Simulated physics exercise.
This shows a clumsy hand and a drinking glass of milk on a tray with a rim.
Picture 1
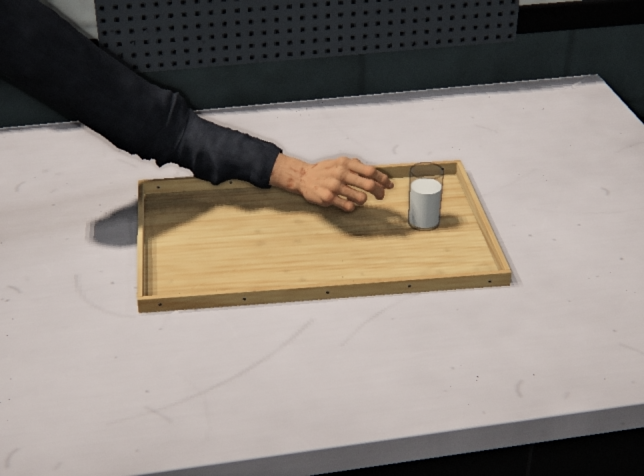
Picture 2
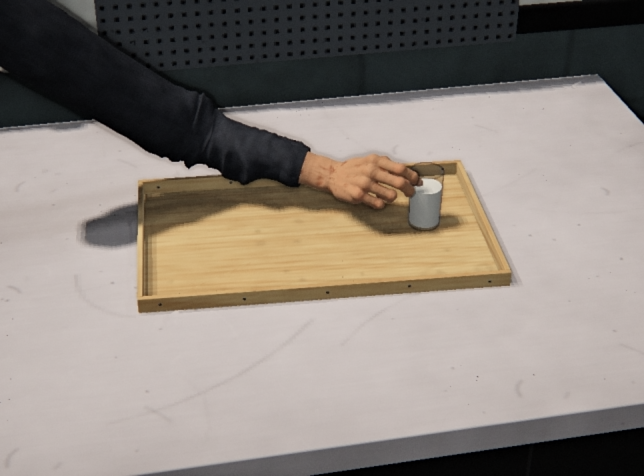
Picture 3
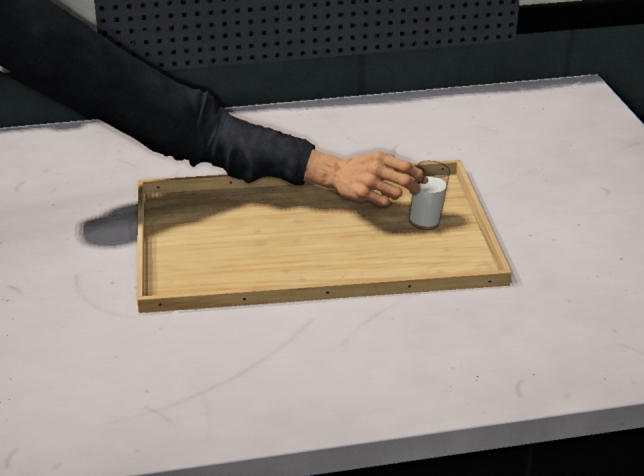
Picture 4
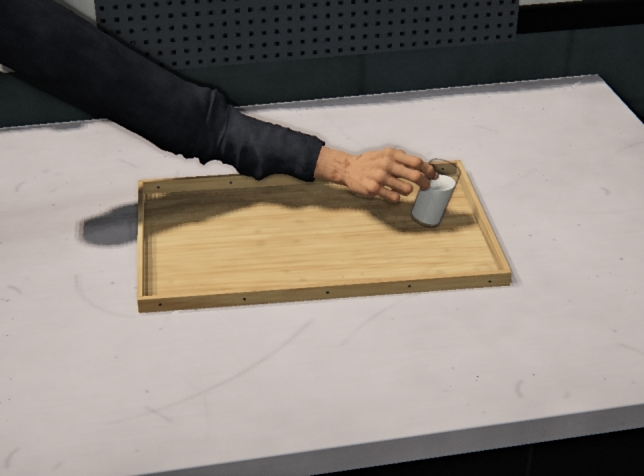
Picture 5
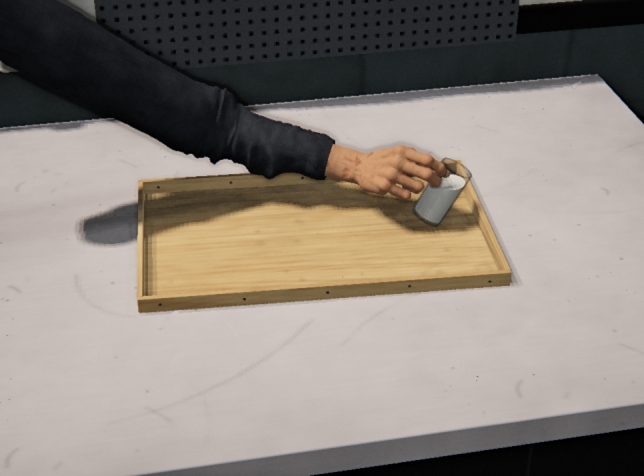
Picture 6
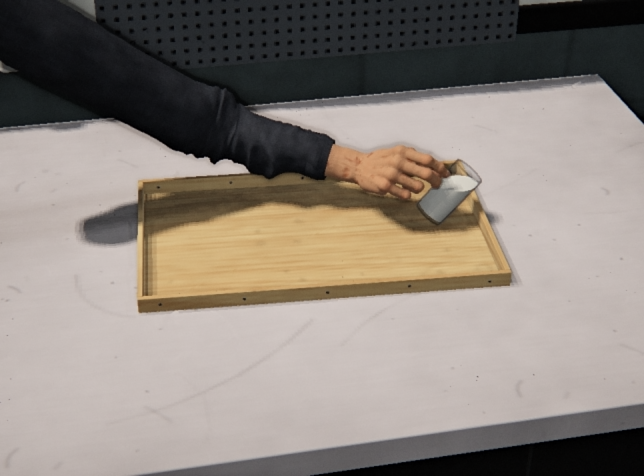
A hand in a dark long sleeve reaches in from the upper left over a light wooden tray with a low rim, touches a clear glass of white milk near its right end, and nudges it rightward. The tray sits on a pale, faintly scuffed tabletop, seen from above at an angle, with a dark perforated panel behind. The glass leans further and further right while the camera stays still.
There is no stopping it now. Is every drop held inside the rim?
No. By the look of it, the area around the tray will get wet.
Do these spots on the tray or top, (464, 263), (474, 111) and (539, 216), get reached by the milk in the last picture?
Well, in sequence: Spill-free, spill-free, spilled on.
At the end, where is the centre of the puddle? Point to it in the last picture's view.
The centre ends up near (627, 206) in the last view.
Next, the drinking glass lies across the rim; the puddle covers about as much as a plate; the table is getting wet.
After that, the puddle covers about as much as a tray; the table is getting wet.
Finally, the puddle covers about as much as a tray; the table is getting wet.
